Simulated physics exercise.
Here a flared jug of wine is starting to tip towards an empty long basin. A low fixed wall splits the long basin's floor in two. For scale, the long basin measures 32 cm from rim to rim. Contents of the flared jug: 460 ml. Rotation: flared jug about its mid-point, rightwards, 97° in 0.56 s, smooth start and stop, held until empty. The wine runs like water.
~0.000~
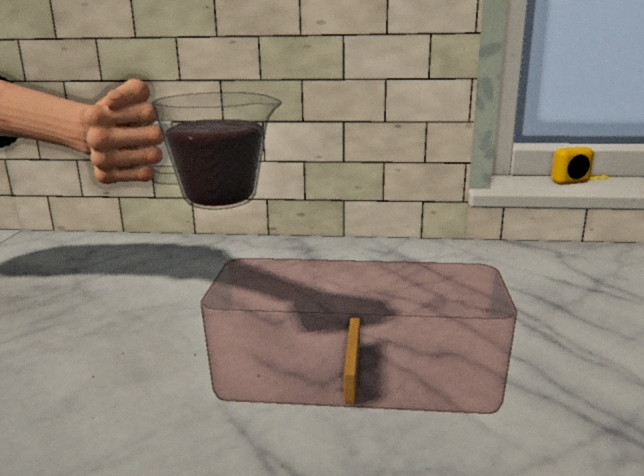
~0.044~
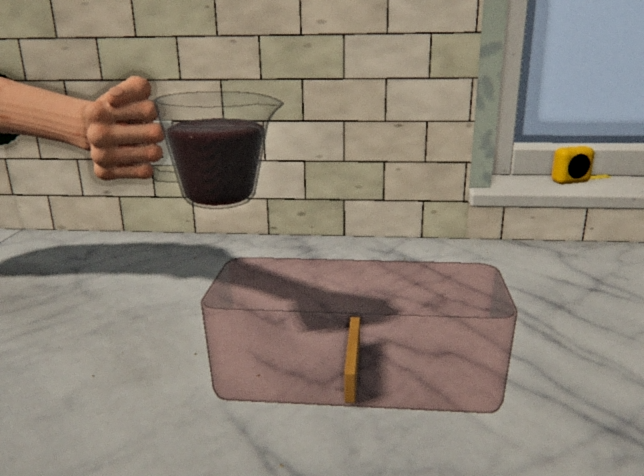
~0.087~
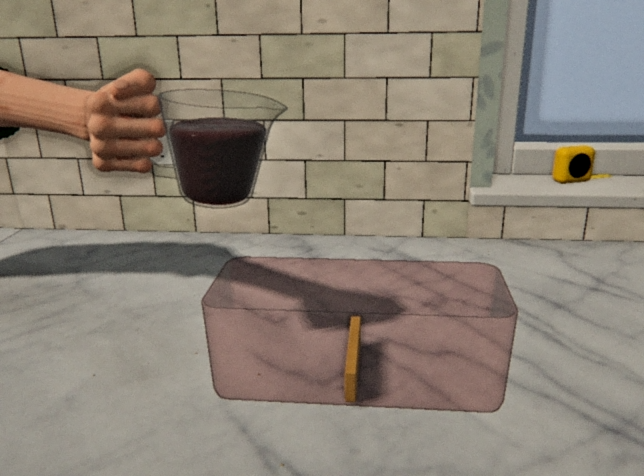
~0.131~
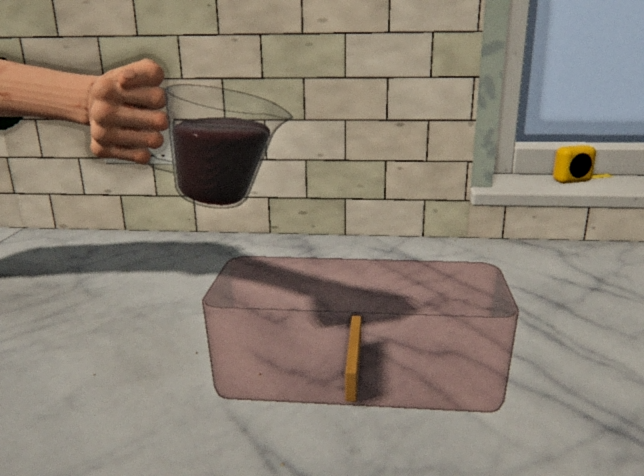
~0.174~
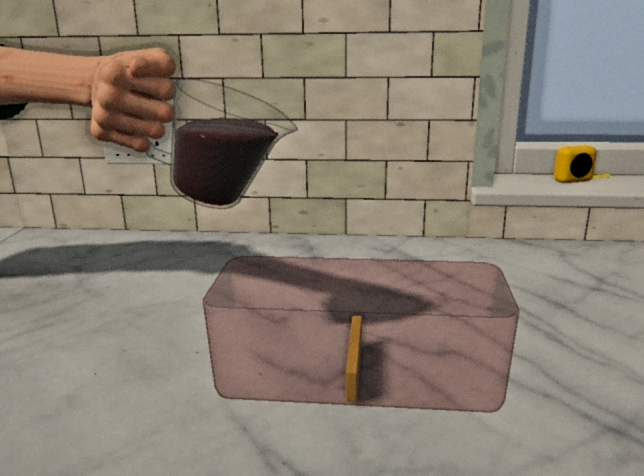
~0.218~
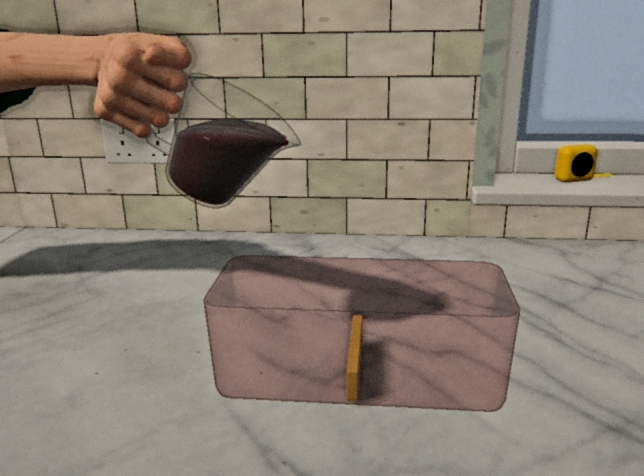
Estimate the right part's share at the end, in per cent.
Roughly 15 per cent is in the right part.
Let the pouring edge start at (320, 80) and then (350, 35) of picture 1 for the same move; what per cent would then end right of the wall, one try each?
I'd expect close to 90 per cent and then close to 85 per cent.
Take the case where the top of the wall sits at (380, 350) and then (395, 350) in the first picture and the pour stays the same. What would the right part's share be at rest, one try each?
First try about 10 %, second try about 15 %.
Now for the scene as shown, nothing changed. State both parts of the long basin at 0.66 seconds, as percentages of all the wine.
Near 62 on the left, 12 on the right.
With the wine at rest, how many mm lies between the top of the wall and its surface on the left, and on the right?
Noted: Left near 18 mm, right near 34 mm.
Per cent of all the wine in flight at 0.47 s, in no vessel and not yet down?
Close to 34 per cent, I'd say.
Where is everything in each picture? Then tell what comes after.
In the first picture, it leans 0°; its right rim is at (282, 102); the wine meets the walls at (170, 126) and (263, 126); the long basin's rim runs from (215, 283) to (506, 291); the wall's top is at (353, 345).
In the second picture, it leans 1°; its right rim is at (283, 103); the wine meets the walls at (171, 125) and (263, 127).
In the third picture, it leans 6°; its right rim is at (287, 107); the wine meets the walls at (173, 123) and (266, 127).
In the fourth picture, it leans 13°; its right rim is at (293, 116); the wine meets the walls at (177, 123) and (270, 128).
In the fifth picture, it leans 21°; its right rim is at (298, 129); the wine meets the walls at (179, 126) and (278, 132).
In the sixth picture, it leans 32°; its right rim is at (301, 144); the wine meets the walls at (180, 132) and (289, 136).
Then, 0.47 s in, the tilt is 91° and 52 per cent is still to pour, 12 is left of the wall and 2 right of it.
Then, 0.66 s in, the tilt is 97° and 10 per cent is still to pour, 61 is left of the wall and 12 right of it.
Then, 0.85 s in, the tilt is 97° and 1 per cent is still to pour, 78 is left of the wall and 14 right of it.
Then, 1.06 s in, the tilt is 97° and 0 per cent is still to pour, 81 is left of the wall and 15 right of it.
Finally, 81 per cent lies left of the wall, 15 right of it and 3 outside.
